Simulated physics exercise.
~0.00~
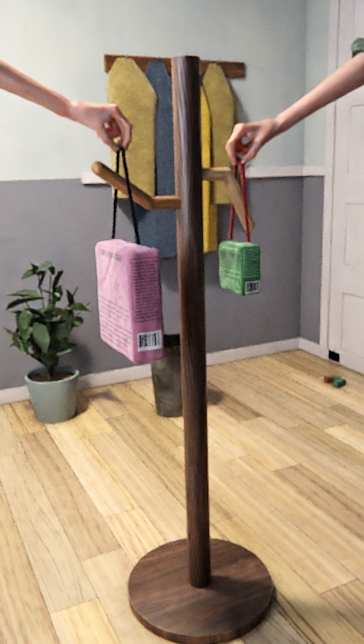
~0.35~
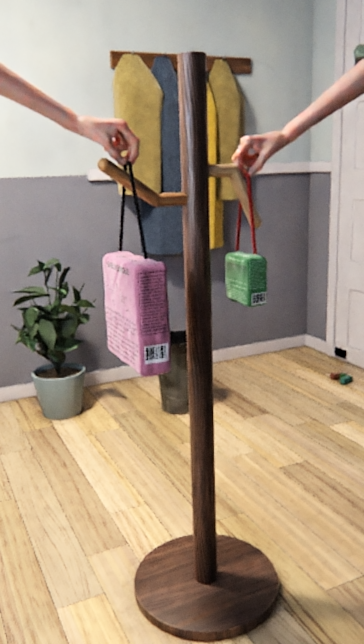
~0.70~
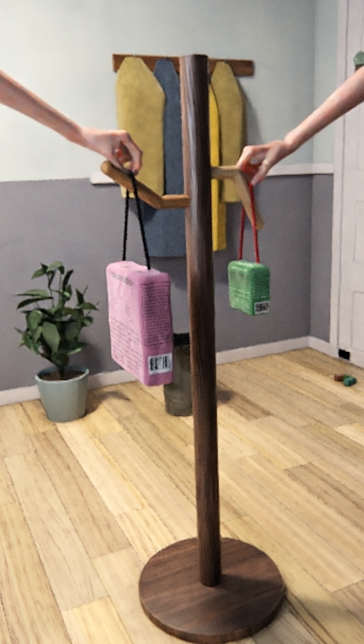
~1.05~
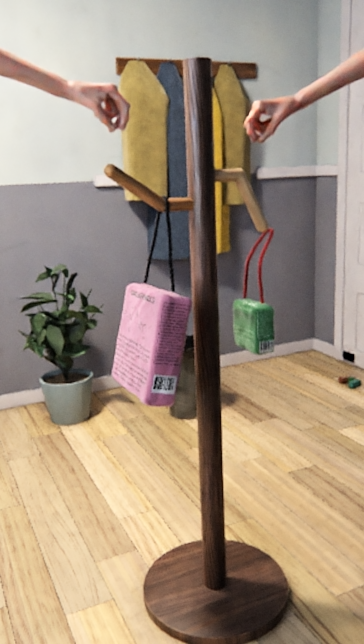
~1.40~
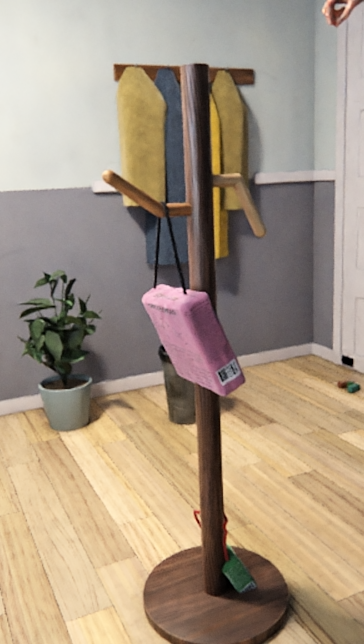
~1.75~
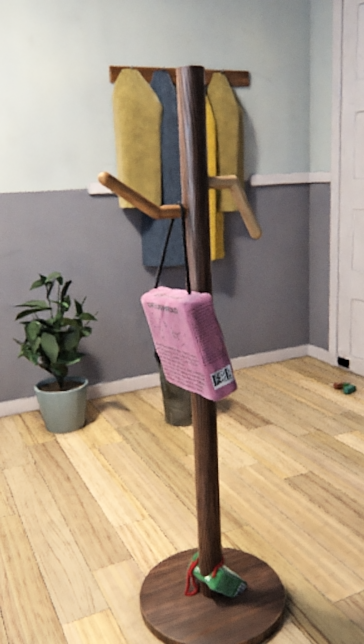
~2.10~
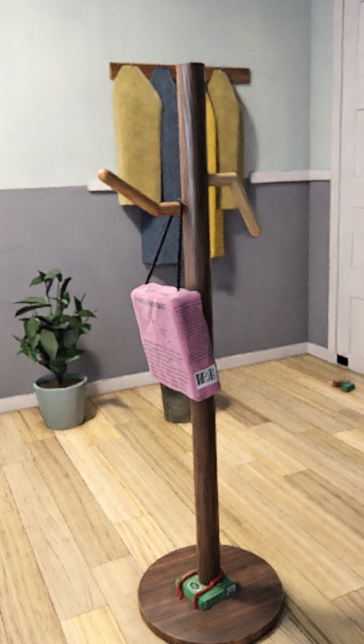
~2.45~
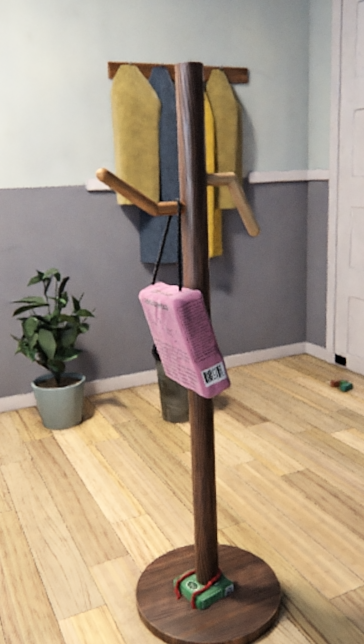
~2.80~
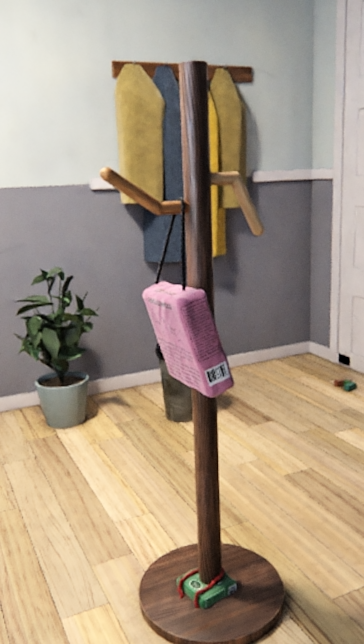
In the video, two hands lower a pink bag and a smaller green pouch by their loops onto the pegs of a wooden coat stand and let go. The pouch slips off the right peg and lands on the base, while the bag stays hanging, tilted and swaying slightly.
